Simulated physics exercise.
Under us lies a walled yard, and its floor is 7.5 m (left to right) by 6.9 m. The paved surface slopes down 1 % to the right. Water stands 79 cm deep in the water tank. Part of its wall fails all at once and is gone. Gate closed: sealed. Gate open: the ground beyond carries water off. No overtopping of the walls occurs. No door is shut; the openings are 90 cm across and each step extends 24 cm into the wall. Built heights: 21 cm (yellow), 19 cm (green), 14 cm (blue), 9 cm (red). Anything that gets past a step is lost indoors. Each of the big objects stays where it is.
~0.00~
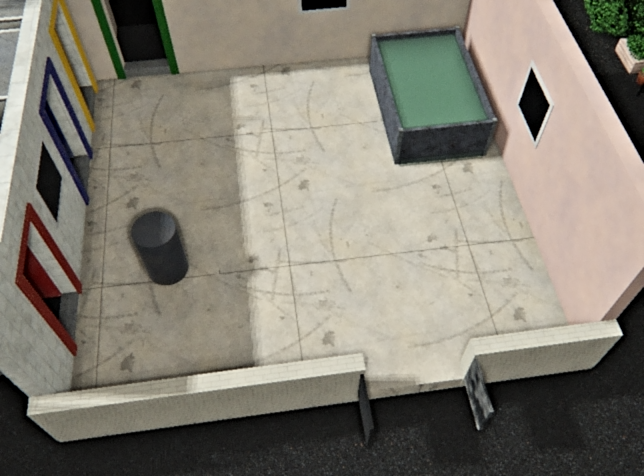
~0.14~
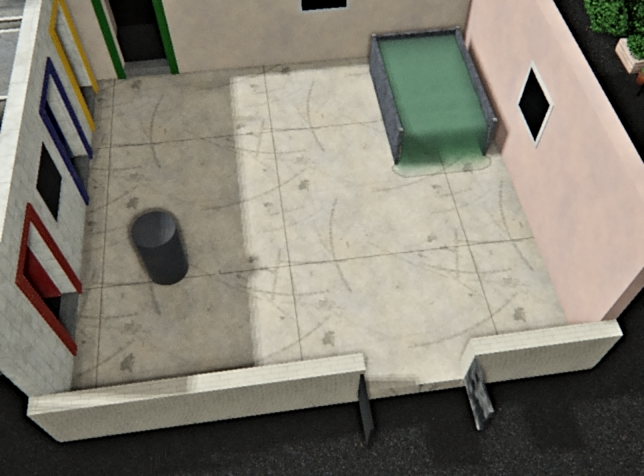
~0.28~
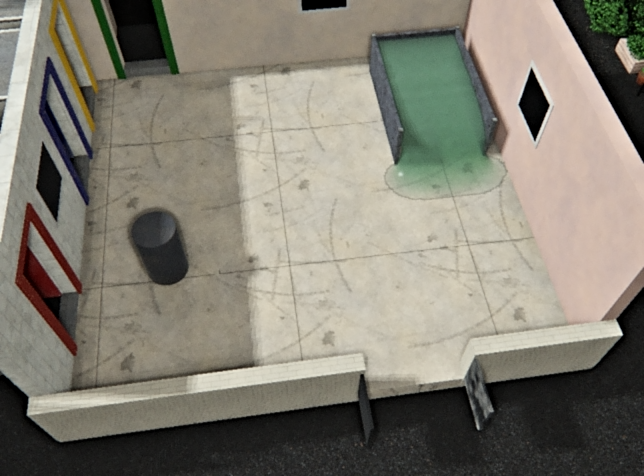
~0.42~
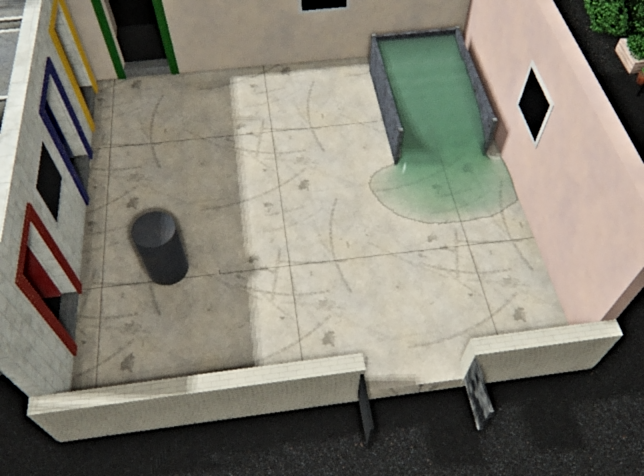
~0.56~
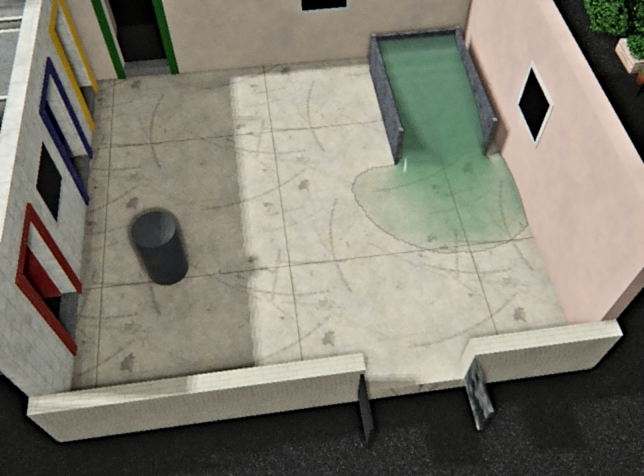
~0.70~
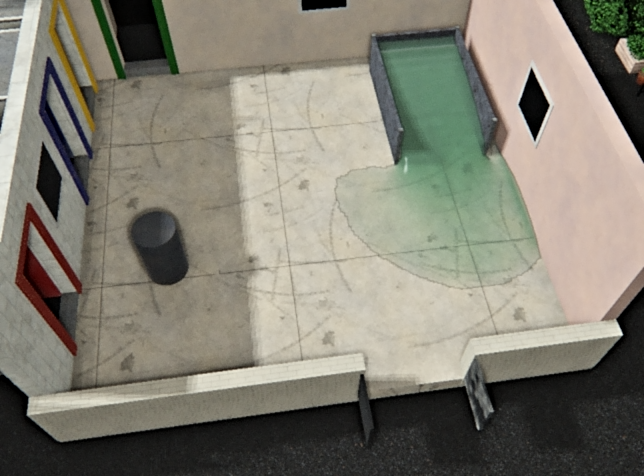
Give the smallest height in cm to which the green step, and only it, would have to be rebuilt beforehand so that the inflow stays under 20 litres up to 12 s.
Roughly 6.5 cm.
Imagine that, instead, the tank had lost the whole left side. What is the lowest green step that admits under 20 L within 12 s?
You'd want it roughly 17 centimetres tall.
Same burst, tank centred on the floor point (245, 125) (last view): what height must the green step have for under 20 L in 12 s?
About 8.5 centimetres.
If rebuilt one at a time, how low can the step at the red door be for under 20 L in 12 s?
Red door, minimum about 13.0 cm.
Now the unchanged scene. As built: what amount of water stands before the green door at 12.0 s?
It works out to about 7.0 centimetres deep.
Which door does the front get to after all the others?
Final door: Green.
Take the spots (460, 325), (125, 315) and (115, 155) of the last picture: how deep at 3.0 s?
Roughly 26, 0 and 0 centimetres.
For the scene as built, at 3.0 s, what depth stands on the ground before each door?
Centimetres: Yellow = 0, green = 0, blue = 0, red = 0.
After 1.4 s water covers 25 % of the floor, deepest (48 cm) near (571, 348); it has not reached the green door.
After 3.0 s water covers 35 % of the floor, deepest (40 cm) near (560, 349); it has not reached the green door.
After 12.0 s water covers 95 % of the floor, deepest (10 cm) near (366, 70); 7 cm at the green door, 0 litres in over its 19 cm step.
At the green door as built, the water arrived by 8.2 s and peaked near 10 cm at 8.8 s.
With a step of 5.5 cm, 29 litres would have come in within the 12 s; with 7.5 cm, 10 litres. So under 20 litres takes about 6.5 cm.
